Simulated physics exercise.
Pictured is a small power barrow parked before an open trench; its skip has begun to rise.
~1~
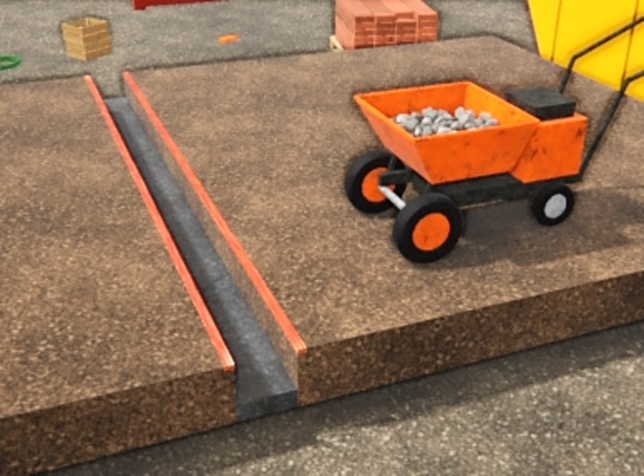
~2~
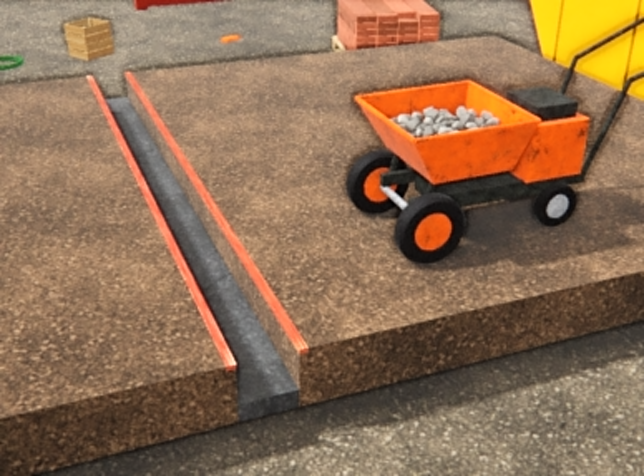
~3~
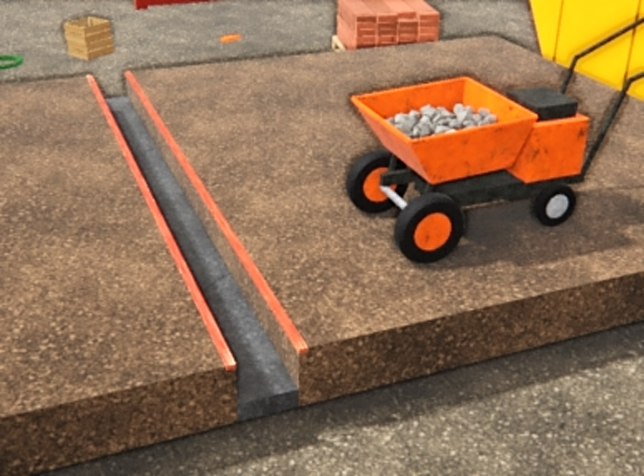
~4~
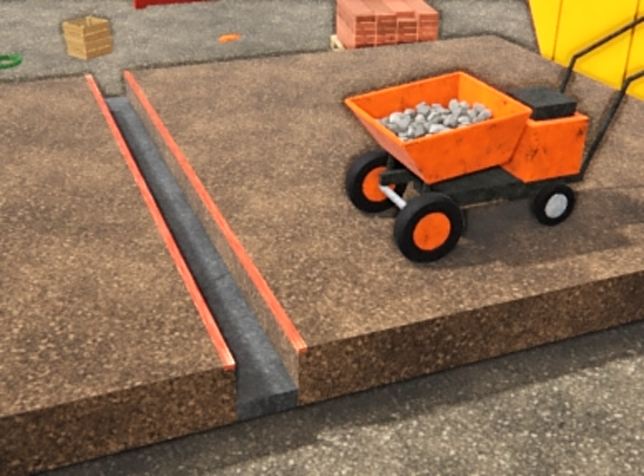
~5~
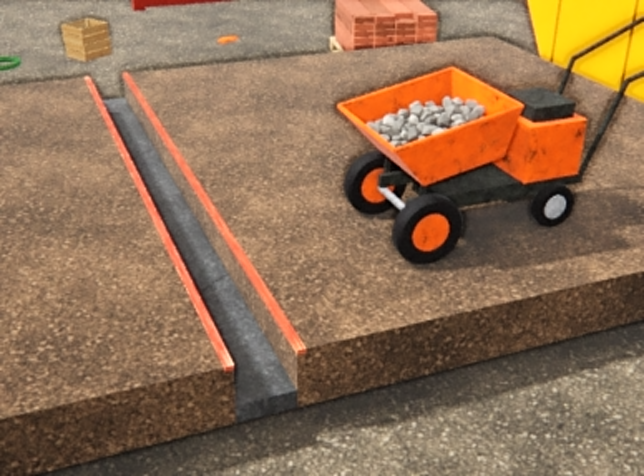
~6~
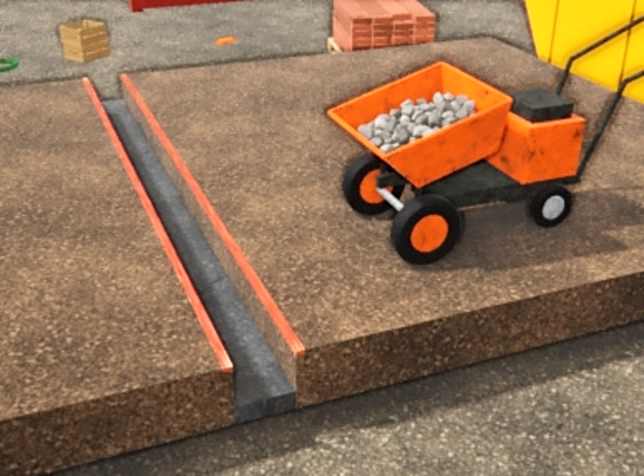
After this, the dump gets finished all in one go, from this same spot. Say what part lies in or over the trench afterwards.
The trench is going to take short of half of it.
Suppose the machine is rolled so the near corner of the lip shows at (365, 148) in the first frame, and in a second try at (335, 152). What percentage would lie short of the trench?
It comes out near 10 in a hundred for the first and near 0 in a hundred for the second.
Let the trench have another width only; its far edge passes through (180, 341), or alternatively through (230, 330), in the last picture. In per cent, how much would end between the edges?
Result, try 1: 20 in a hundred; try 2: 20 in a hundred.
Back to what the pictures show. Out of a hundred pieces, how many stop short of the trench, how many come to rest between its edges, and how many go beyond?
Shares in per cent - short: 75, between: 20, beyond: 0.
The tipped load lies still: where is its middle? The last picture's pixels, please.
Resting centre, last frame: Roughly (281, 255).
Soon, skip tipped steeply; all in the skip.
A while on, skip tipped right over; nearly all in the skip; a small part short of the trench; a stray few falling.
Towards the end, skip tipped right over; about a third in the skip; about half short of the trench; a small part in or heaped over the trench.
Finally, skip tipped right over; a small part in the skip; most short of the trench; about a quarter in or heaped over the trench; none beyond it.
